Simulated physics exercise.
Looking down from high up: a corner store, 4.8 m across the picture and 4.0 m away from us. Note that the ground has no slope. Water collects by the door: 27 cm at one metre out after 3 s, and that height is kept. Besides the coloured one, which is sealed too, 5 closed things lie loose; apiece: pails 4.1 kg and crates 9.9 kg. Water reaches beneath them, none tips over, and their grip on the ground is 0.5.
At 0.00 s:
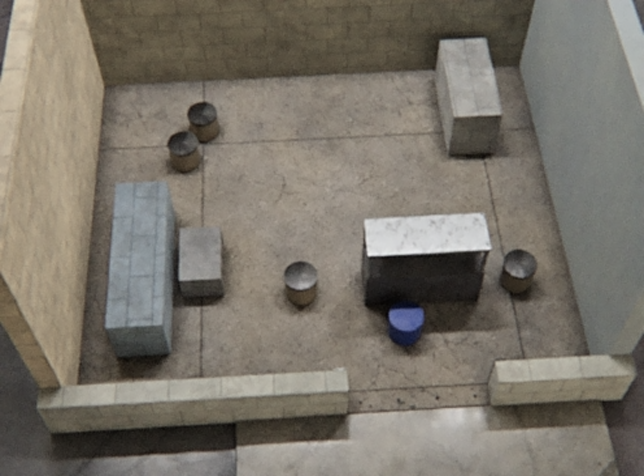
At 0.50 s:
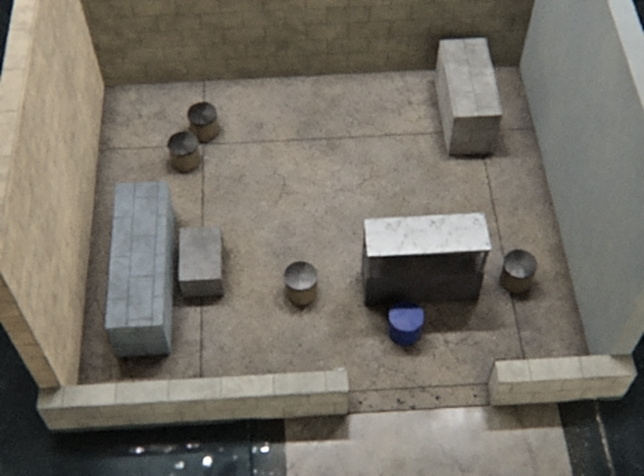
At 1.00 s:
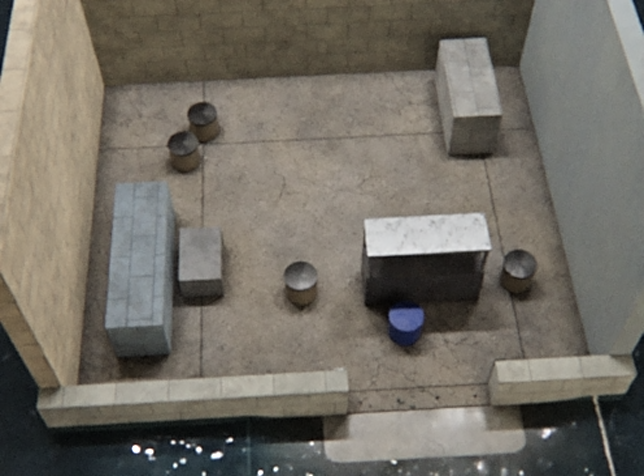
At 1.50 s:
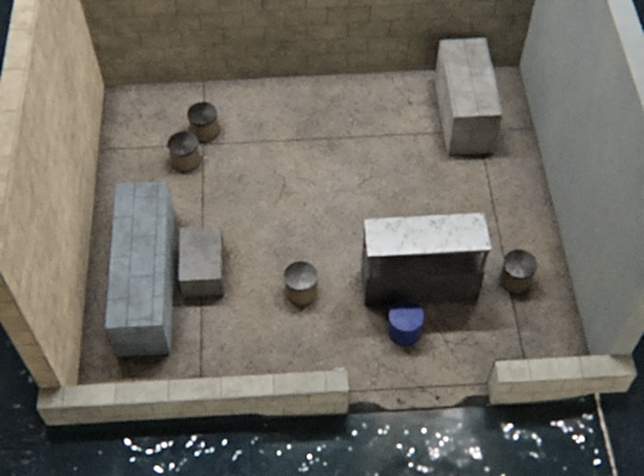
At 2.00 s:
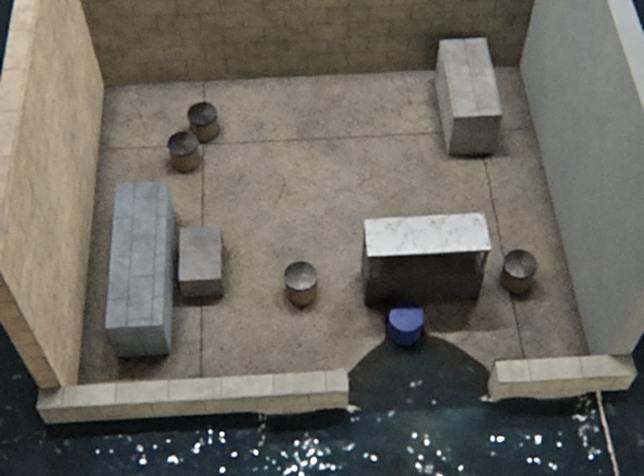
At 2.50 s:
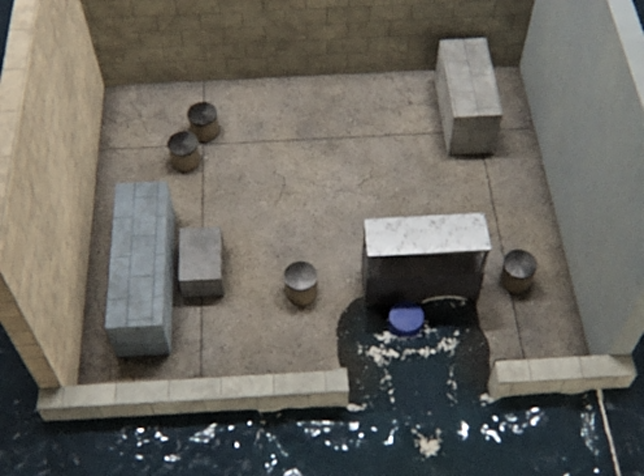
Dark water spreads over the ground outside a walled corner store, covers the pale paving at the doorway, then flows in through the gap and surrounds a blue pail beside a white-topped counter, while the objects inside stay put.
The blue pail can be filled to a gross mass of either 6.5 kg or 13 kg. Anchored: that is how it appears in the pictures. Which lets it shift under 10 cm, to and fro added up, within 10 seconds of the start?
The lighter amount and the heavier both fall short.
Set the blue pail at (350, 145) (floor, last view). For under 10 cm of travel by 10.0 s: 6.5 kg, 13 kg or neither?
Well, must use the heavier.
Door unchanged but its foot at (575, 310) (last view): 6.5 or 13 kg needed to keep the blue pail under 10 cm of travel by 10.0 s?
So neither mass does it.
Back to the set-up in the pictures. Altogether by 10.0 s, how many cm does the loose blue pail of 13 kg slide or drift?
Close to 350 cm, all told.
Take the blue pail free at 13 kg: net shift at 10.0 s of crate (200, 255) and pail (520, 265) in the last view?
In turn: 200 cm, 200 cm.
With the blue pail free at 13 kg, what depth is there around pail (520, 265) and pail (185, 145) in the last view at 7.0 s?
Around 3 cm and 8 cm.
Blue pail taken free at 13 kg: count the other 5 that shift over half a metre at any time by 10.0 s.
All told, that gives 5.
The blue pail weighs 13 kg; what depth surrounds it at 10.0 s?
15 cm, roughly.
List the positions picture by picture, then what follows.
In the first picture, the blue pail at (406, 316), on the bottom; water covers 0.0 m2; 0 of 6 have shifted.
In the second picture, the blue pail at (406, 316) rests on the ground; water covers 0.0 m2; 0 of 6 have shifted.
In the third picture, the blue pail at (406, 316), on the bottom; 0.0 m2 under water; 0 of 6 have shifted.
In the fourth picture, the blue pail at (406, 316), on the bottom; water covers 0.0 m2; 0 of 6 have shifted.
In the fifth picture, the blue pail at (406, 316) rests on the ground; water covers 0.5 m2; 0 of 6 have shifted.
In the sixth picture, the blue pail at (406, 316), on the bottom; 1.1 m2 under water; 0 of 6 have shifted.
After 3.5 s the blue pail would be 22 cm from its start with 6.5 kg and 22 cm from its start with 13 kg; 19 cm of water round it then.
After 4.5 s the blue pail would be 169 cm from its start with 6.5 kg and 152 cm from its start with 13 kg; 5 cm of water round it then.
After 7.0 s the blue pail would be 282 cm from its start with 6.5 kg and 195 cm from its start with 13 kg; 11 cm of water round it then.
After 10.0 s the blue pail would be 322 cm from its start with 6.5 kg and 271 cm from its start with 13 kg; 15 cm of water round it then.
